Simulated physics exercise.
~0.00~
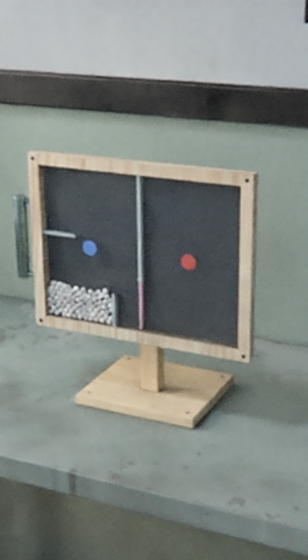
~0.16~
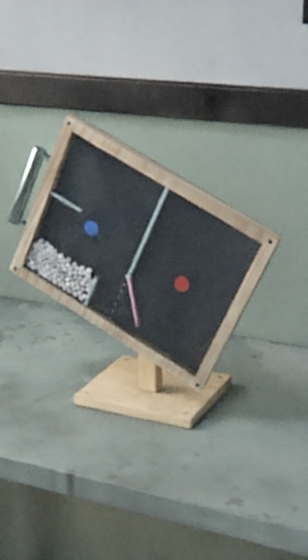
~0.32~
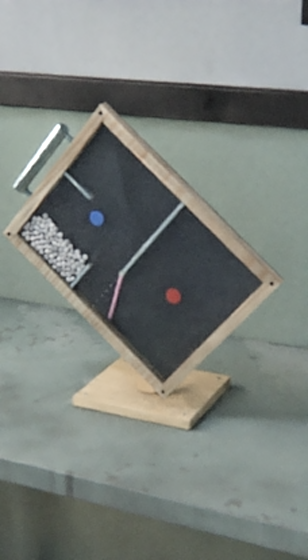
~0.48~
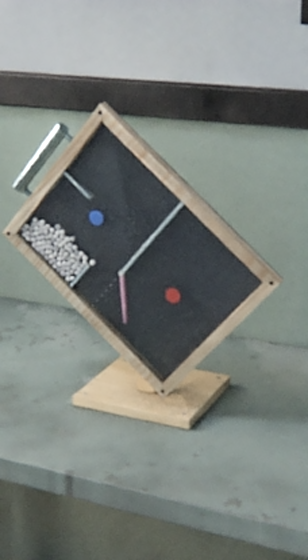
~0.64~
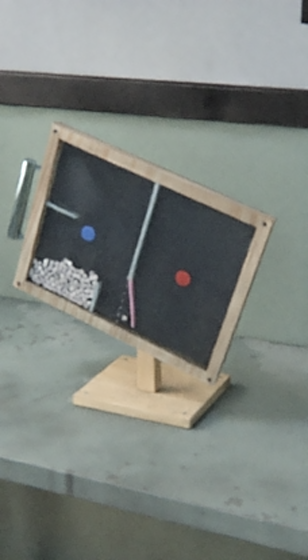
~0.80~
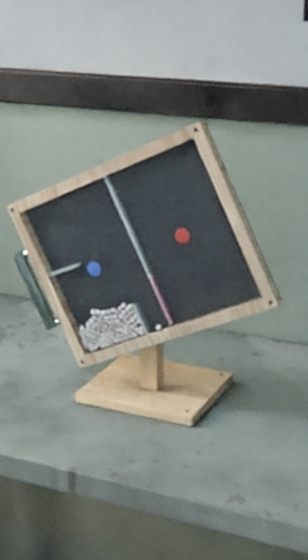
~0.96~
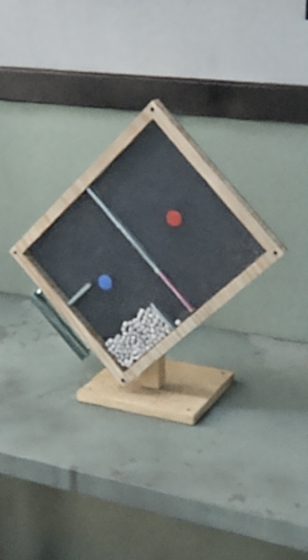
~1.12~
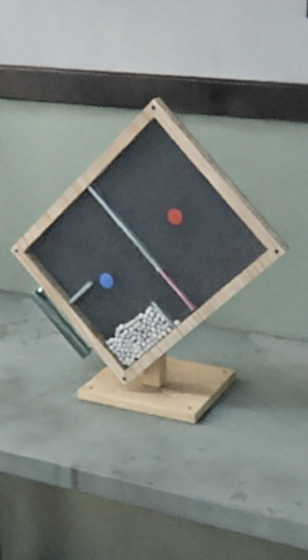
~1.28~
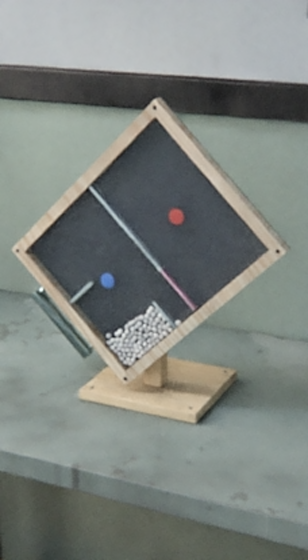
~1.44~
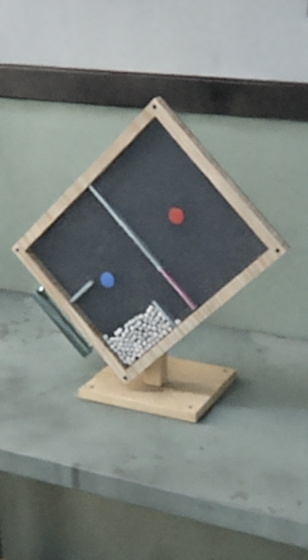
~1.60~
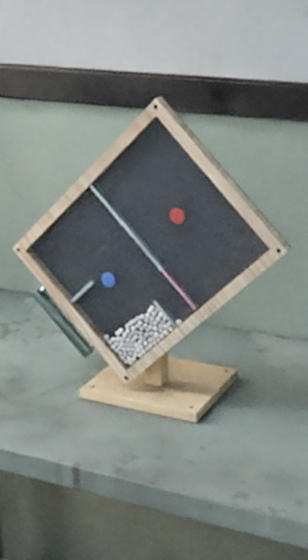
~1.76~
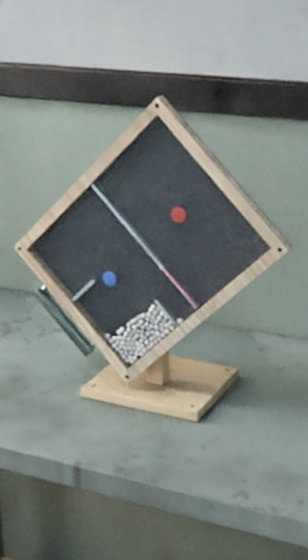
On a grey-green bench, a wood-framed dark panel on a stand tilts clockwise, its hinged pink flap swinging open and small white pellets shifting, then turns back well past level anticlockwise as the flap closes, and rests tilted with the pellets heaped on the blue-dot side.
